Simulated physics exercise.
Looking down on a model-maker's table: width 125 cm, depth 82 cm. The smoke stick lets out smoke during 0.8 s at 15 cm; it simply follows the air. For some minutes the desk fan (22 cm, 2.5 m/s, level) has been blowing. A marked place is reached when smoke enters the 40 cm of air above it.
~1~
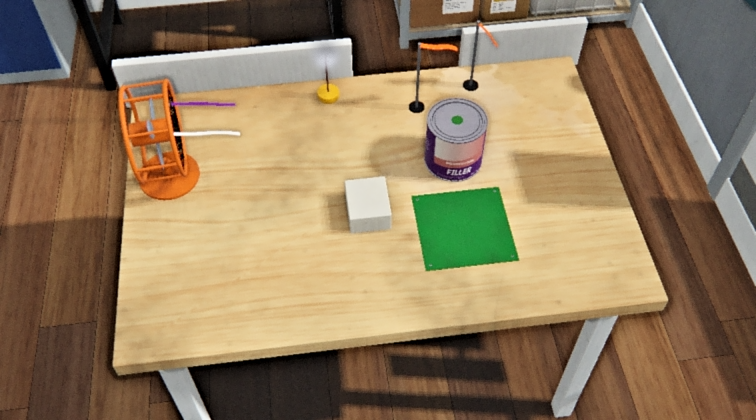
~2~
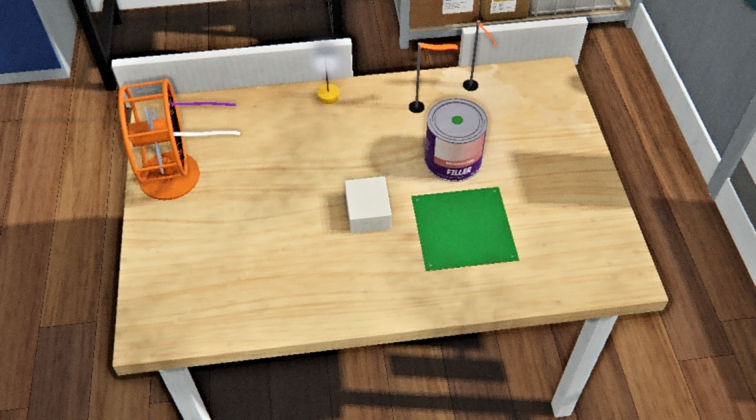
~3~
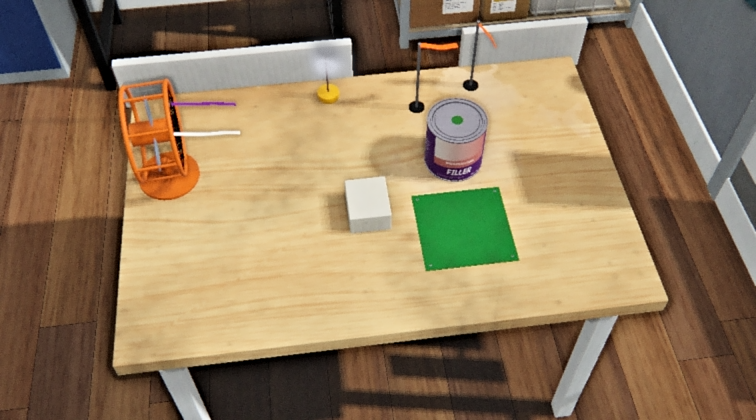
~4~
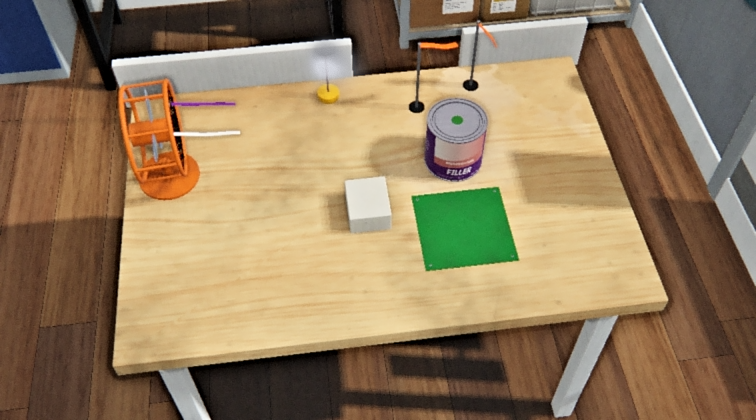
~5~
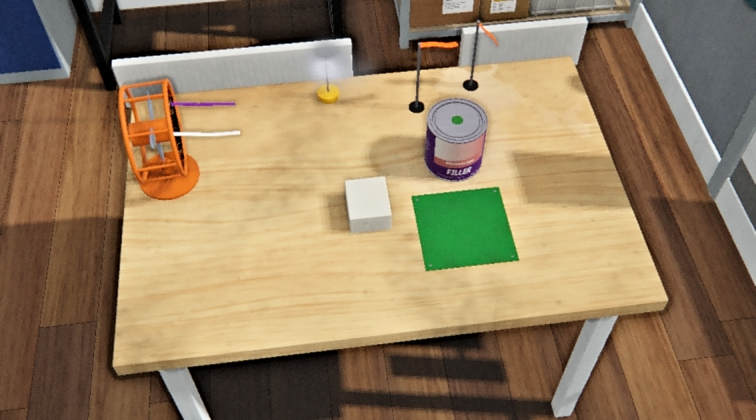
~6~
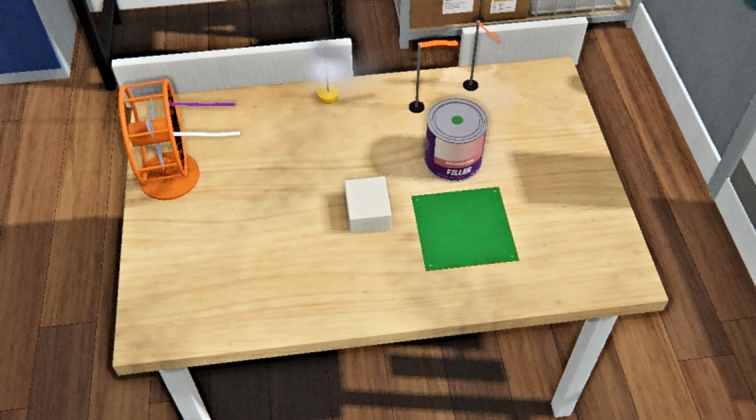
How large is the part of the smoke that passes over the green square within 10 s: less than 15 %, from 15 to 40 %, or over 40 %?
The share reaching it is not even 15 %.
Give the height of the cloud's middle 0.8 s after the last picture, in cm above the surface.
Roughly 8 cm up.
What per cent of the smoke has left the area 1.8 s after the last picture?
Near 50 %.
Then, 0.8 s after the last picture, 0 % has passed over the green square; 4 % has left the area, and the middle of the rest is near (396, 74).
Then, 1.8 s after the last picture, 0 % has passed over the green square; 53 % has left the area, and the middle of the rest is near (456, 51).
Then, 3.8 s after the last picture, 0 % has passed over the green square; 77 % has left the area, and the middle of the rest is near (461, 43).
Then, 9.8 s after the last picture, 1 % has passed over the green square; 99 % has left the area.
